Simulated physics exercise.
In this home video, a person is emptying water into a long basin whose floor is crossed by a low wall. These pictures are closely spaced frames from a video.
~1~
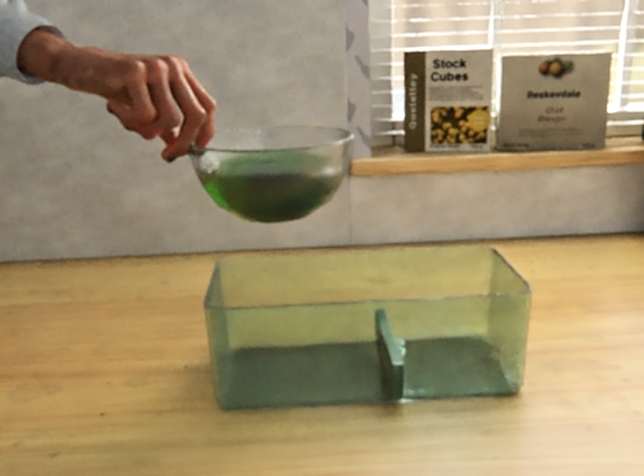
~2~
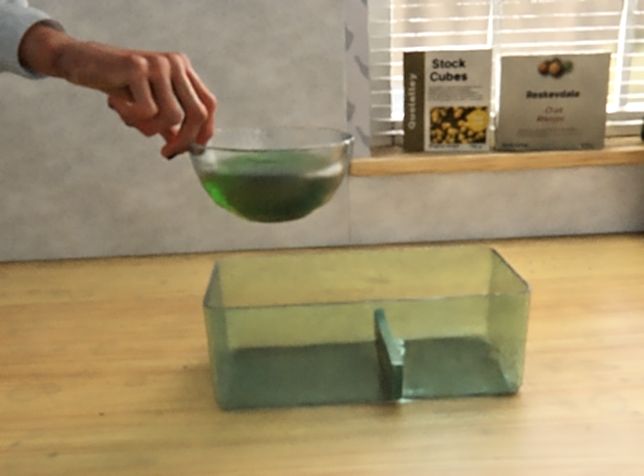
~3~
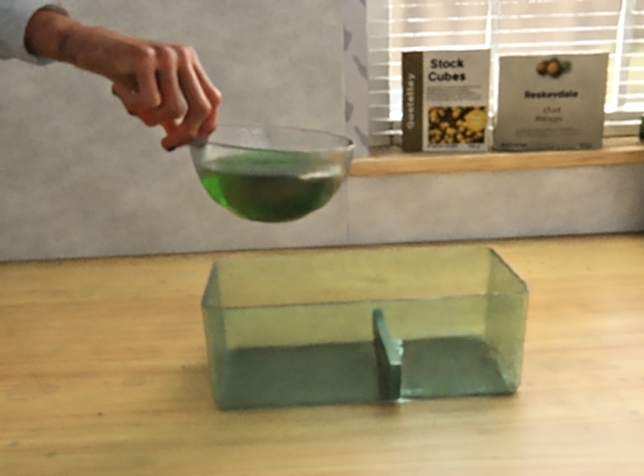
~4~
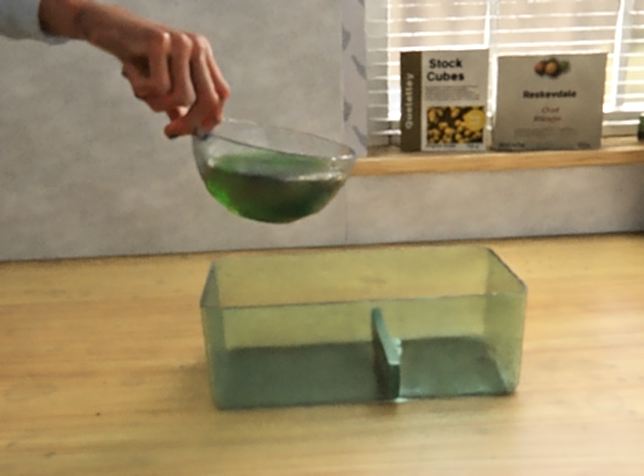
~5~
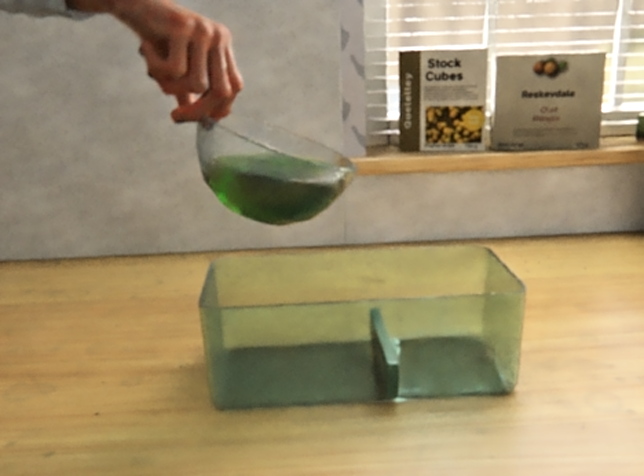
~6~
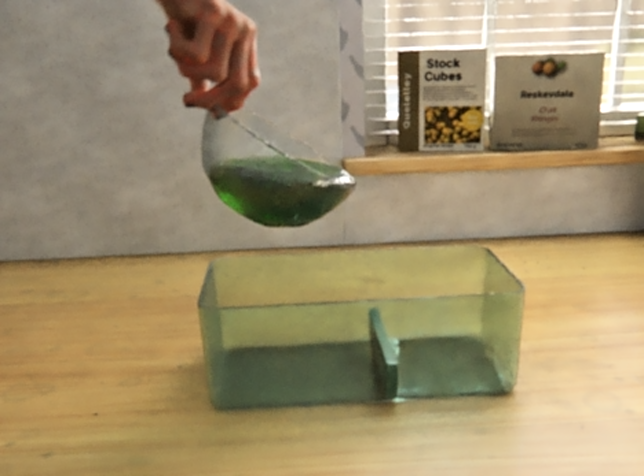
A hand held a clear glass bowl of green water above a long, see-through basin with a low wall across its floor, then steadily tilted the bowl to the right until the water reached its lowered rim.
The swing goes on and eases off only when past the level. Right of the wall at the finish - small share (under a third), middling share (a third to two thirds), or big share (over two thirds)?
Middling.
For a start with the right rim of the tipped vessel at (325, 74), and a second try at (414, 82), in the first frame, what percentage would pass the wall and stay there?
First place gives some 30 %, second place some 75 %.
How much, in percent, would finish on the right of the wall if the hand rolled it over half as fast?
Roughly 65 per cent ends up there.
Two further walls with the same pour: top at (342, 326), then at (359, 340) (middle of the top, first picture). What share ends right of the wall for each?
Roughly 85 per cent first and roughly 70 per cent second.
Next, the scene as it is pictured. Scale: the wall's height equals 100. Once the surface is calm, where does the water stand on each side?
Left 30 per cent, right 40.
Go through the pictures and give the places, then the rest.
In the first frame, it leans 0°; its right rim is at (353, 136); the water meets the walls at (201, 168) and (344, 162); the long basin's rim runs from (212, 283) to (511, 269); the wall's top is at (388, 335).
In the second frame, it leans 2°; its right rim is at (353, 138); the water meets the walls at (200, 167) and (344, 162).
In the third frame, it leans 6°; its right rim is at (354, 144); the water meets the walls at (200, 164) and (344, 165).
In the fourth frame, it leans 13°; its right rim is at (355, 155); the water meets the walls at (202, 162) and (345, 168).
In the fifth frame, it leans 23°; its right rim is at (355, 169); the water meets the walls at (205, 162) and (349, 171).
In the sixth frame, it leans 34°; its right rim is at (353, 185); the water meets the walls at (209, 165) and (354, 175); 1 per cent is over the edge.
A moment on, the tilt is 97° and 13 per cent is still to pour, 22 is left of the wall and 39 right of it.
Next, the tilt is 107° and 0 per cent is still to pour, 50 is left of the wall and 45 right of it.
Then the tilt is 107° and 0 per cent is still to pour, 52 is left of the wall and 44 right of it.
Later the tilt is 107° and 0 per cent is still to pour, 53 is left of the wall and 44 right of it.
Finally, 53 per cent lies left of the wall, 44 right of it and 3 outside.
